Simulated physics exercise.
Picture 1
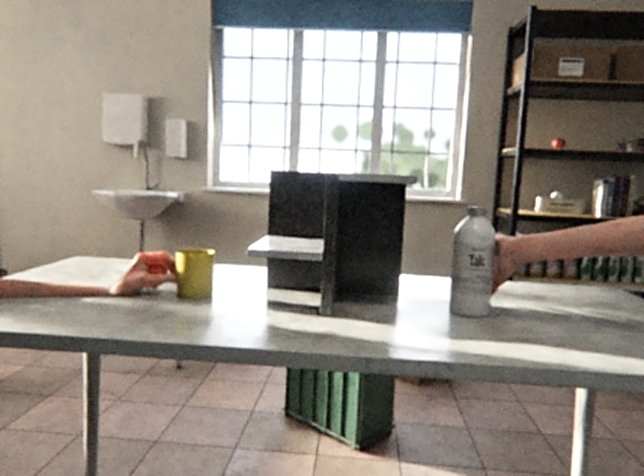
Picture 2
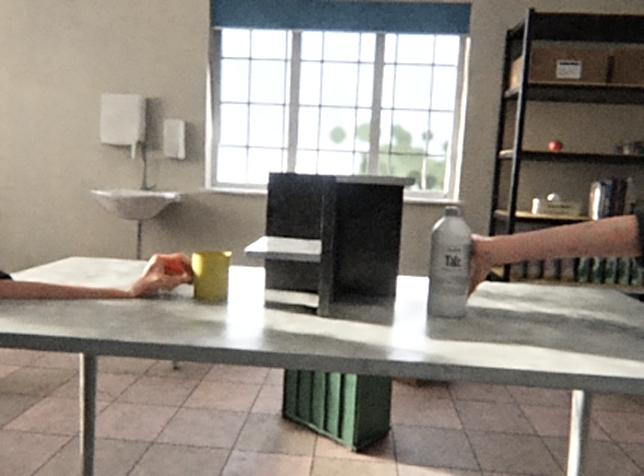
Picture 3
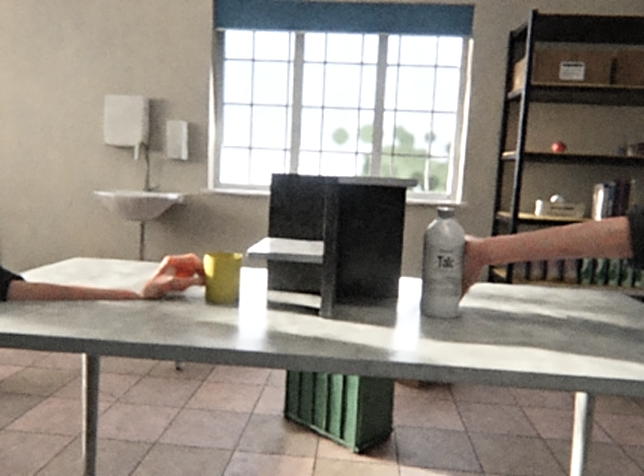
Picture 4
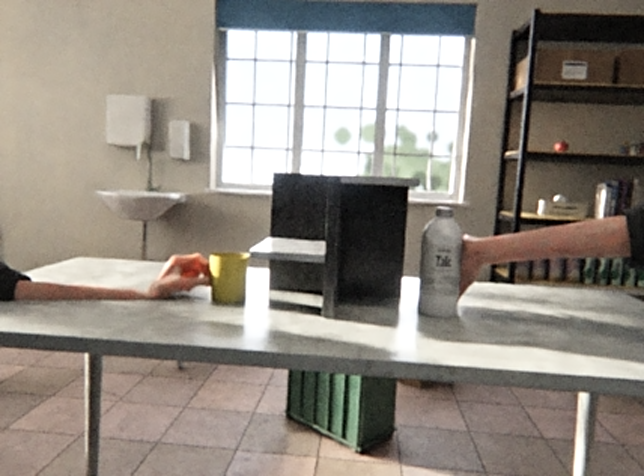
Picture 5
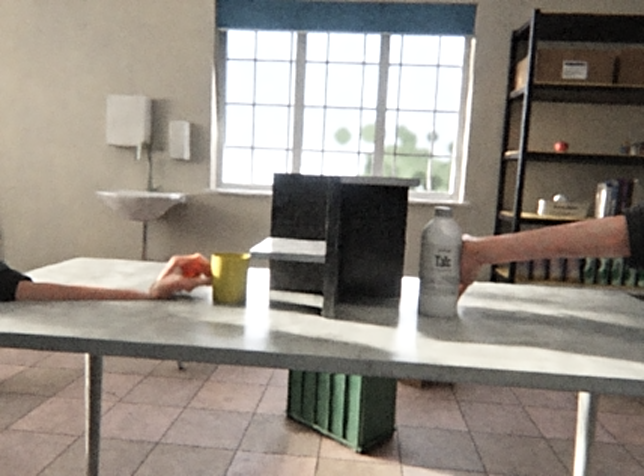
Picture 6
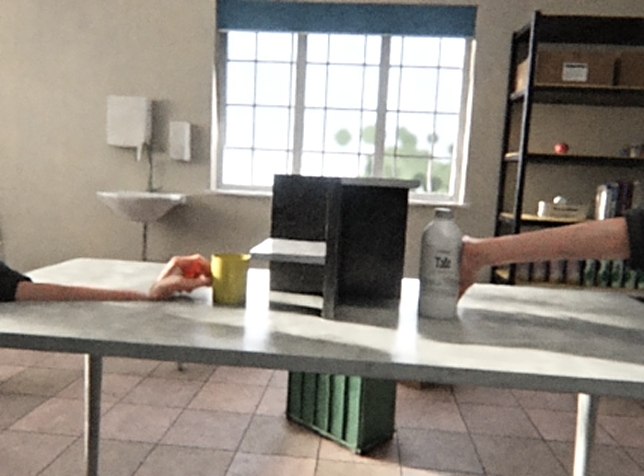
The clip opens on a table with a dark shelf at its centre, a hand at a yellow beaker on the left and another gripping a white bottle on the right. Both hands slide their items a short way inward toward the shelf, then stay nearly still, with a gap remaining on each side.
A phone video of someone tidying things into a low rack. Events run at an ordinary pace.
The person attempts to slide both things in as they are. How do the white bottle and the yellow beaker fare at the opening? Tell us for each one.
White bottle: In; yellow beaker: In.
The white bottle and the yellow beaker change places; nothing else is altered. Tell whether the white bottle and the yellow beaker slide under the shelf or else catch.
White bottle: Blocked. Yellow beaker: Clear.
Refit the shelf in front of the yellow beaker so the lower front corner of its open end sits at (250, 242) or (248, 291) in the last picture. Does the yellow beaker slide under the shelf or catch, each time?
So, in order, it fits under and after that it is held back.
Then, 0.28 s on from there, white bottle sliding up to the opening near (426, 262); yellow beaker sliding up to the opening near (243, 279).
Then, 0.44 s on from there, white bottle part of the way in near (408, 261); yellow beaker part of the way in near (260, 280).
Then, 0.58 s on from there, white bottle all the way in near (393, 260); yellow beaker all the way in near (275, 281).
In the end, the white bottle clears the shelf, near (386, 259); the yellow beaker clears the shelf, near (281, 282).
